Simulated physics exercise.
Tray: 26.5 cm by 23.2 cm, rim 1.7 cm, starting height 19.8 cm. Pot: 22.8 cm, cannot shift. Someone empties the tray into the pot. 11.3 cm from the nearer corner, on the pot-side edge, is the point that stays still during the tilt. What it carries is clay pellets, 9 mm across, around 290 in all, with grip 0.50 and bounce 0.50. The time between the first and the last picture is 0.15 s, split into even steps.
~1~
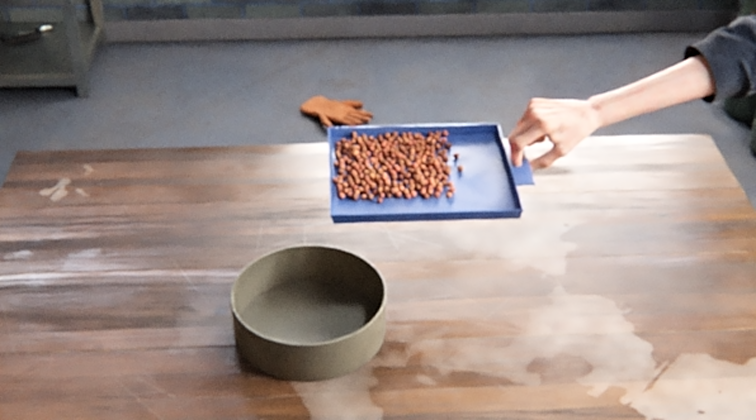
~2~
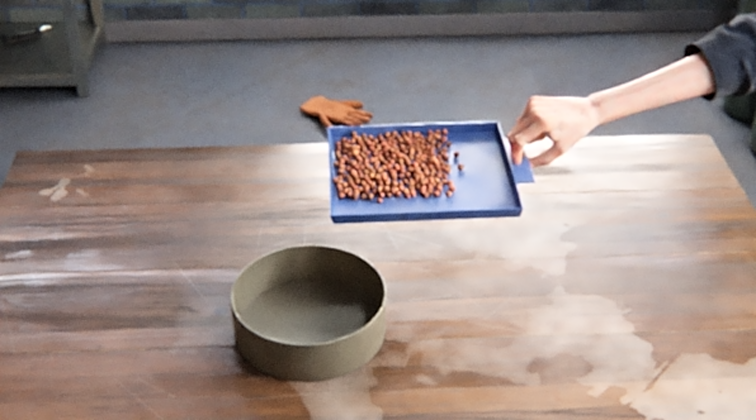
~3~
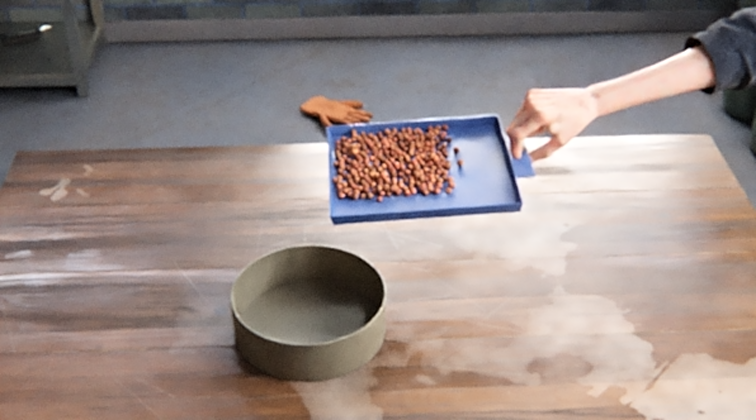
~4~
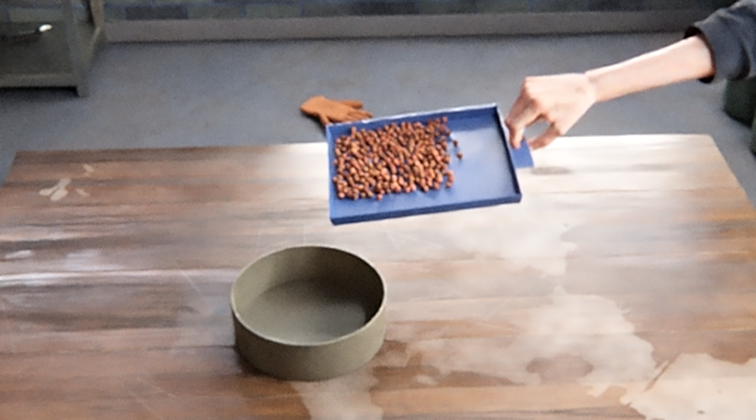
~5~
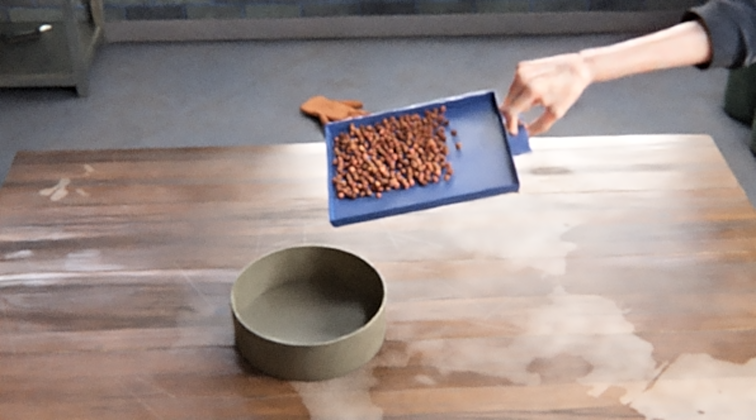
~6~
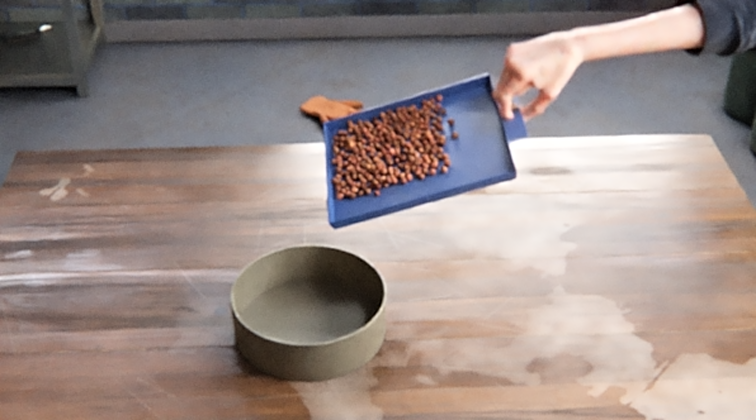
To begin with, a hand holds a blue tray of small reddish-brown pellets nearly level above a wooden table, behind and to the right of a round olive-green pot. The hand then raises the tray's right side, slowly at first and then more steeply, while the pellets stay bunched toward the left.
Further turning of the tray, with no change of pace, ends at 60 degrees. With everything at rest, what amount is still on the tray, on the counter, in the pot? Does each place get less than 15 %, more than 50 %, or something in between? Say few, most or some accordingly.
Left on the tray: Most. Counter: Few. Pot: Some.
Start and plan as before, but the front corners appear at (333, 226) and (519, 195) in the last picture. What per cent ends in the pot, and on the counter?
Split: Pot = 35, counter = 0.
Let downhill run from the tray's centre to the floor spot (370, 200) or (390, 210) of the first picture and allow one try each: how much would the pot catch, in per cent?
I'd put it at roughly 40 per cent for the first tilt and roughly 35 per cent for the second.
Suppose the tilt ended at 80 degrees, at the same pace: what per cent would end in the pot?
Around 60 in a hundred.
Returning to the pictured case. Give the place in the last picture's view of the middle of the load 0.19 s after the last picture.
Load centre est.: (353, 141) px.
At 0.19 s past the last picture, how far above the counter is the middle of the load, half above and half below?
About 26 cm.
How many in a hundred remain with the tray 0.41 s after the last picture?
I'd put it at roughly 85 per cent.
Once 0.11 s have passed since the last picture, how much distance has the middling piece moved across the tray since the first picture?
It has moved some 1 cm from its start.
Then, 0.11 s after the last picture, tilt 42 degrees; the tray holds 100 %, the pot 0 %.
Then, 0.19 s after the last picture, tilt 56 degrees; the tray holds 100 %, the pot 0 %.
Then, 0.41 s after the last picture, tilt 60 degrees; the tray holds 85 %, the pot 0 %.
In the end, tray 65 %, counter 10 %, pot 25 %.
